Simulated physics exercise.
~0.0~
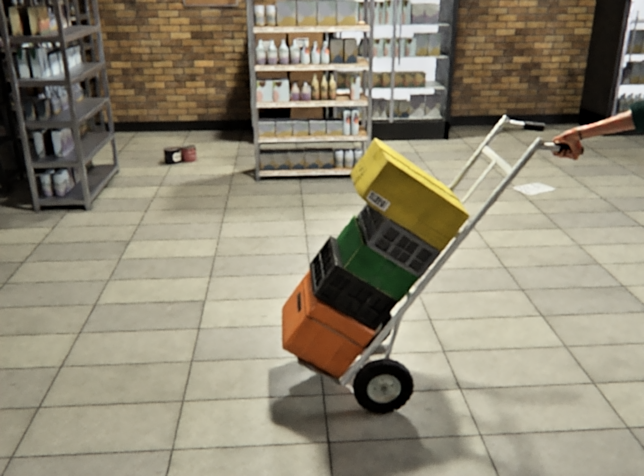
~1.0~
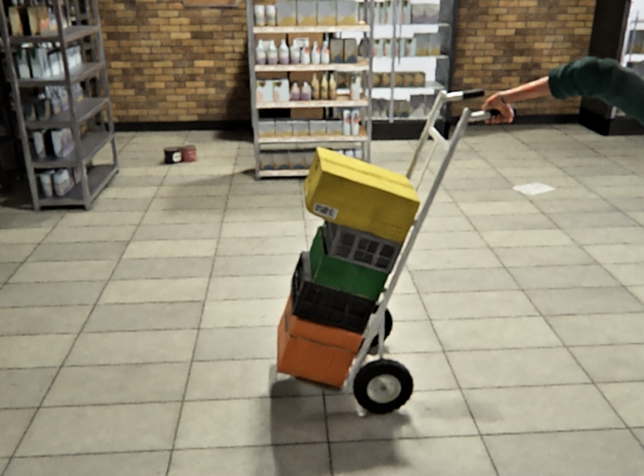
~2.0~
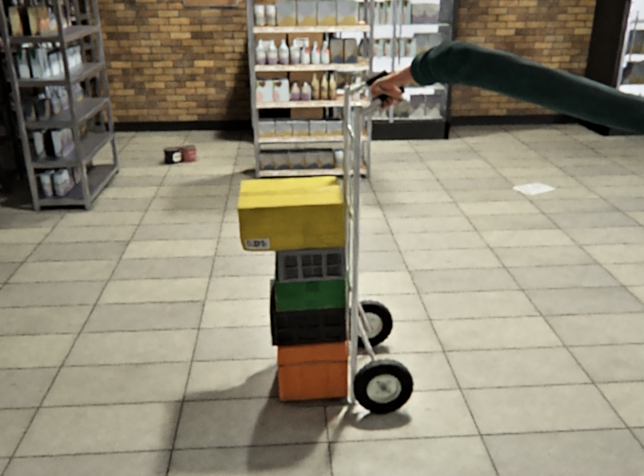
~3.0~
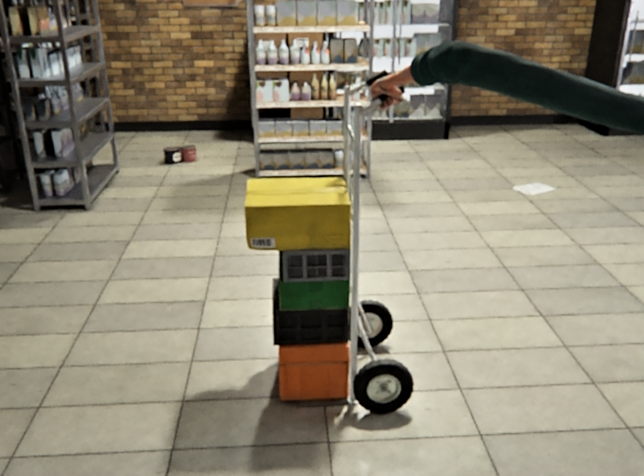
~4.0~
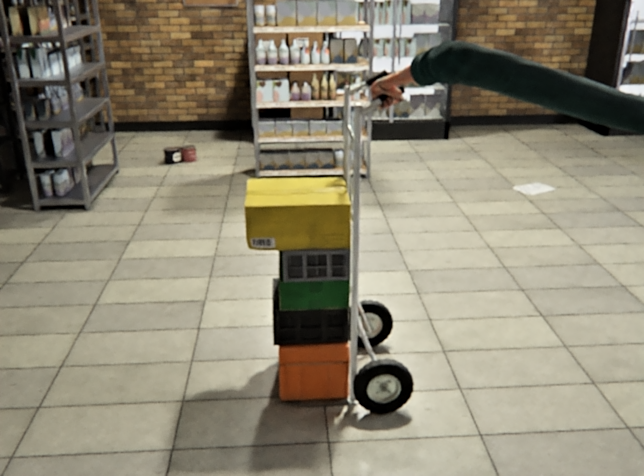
A white hand truck leans back toward the right, gripped by a hand at its handles, with a stack of an orange toolbox, a black crate, a green parcel, a grey crate and a yellow parcel. The sleeved arm pushes the handles leftward, and the truck swings upright over its wheels, carrying the stack with it. As it reaches vertical, the yellow parcel on top juts out to the left, then shifts slightly back toward the frame. The lower pieces stay stacked beneath it. Finally the truck stands still on the tiled floor, the load intact and the hand still holding on.
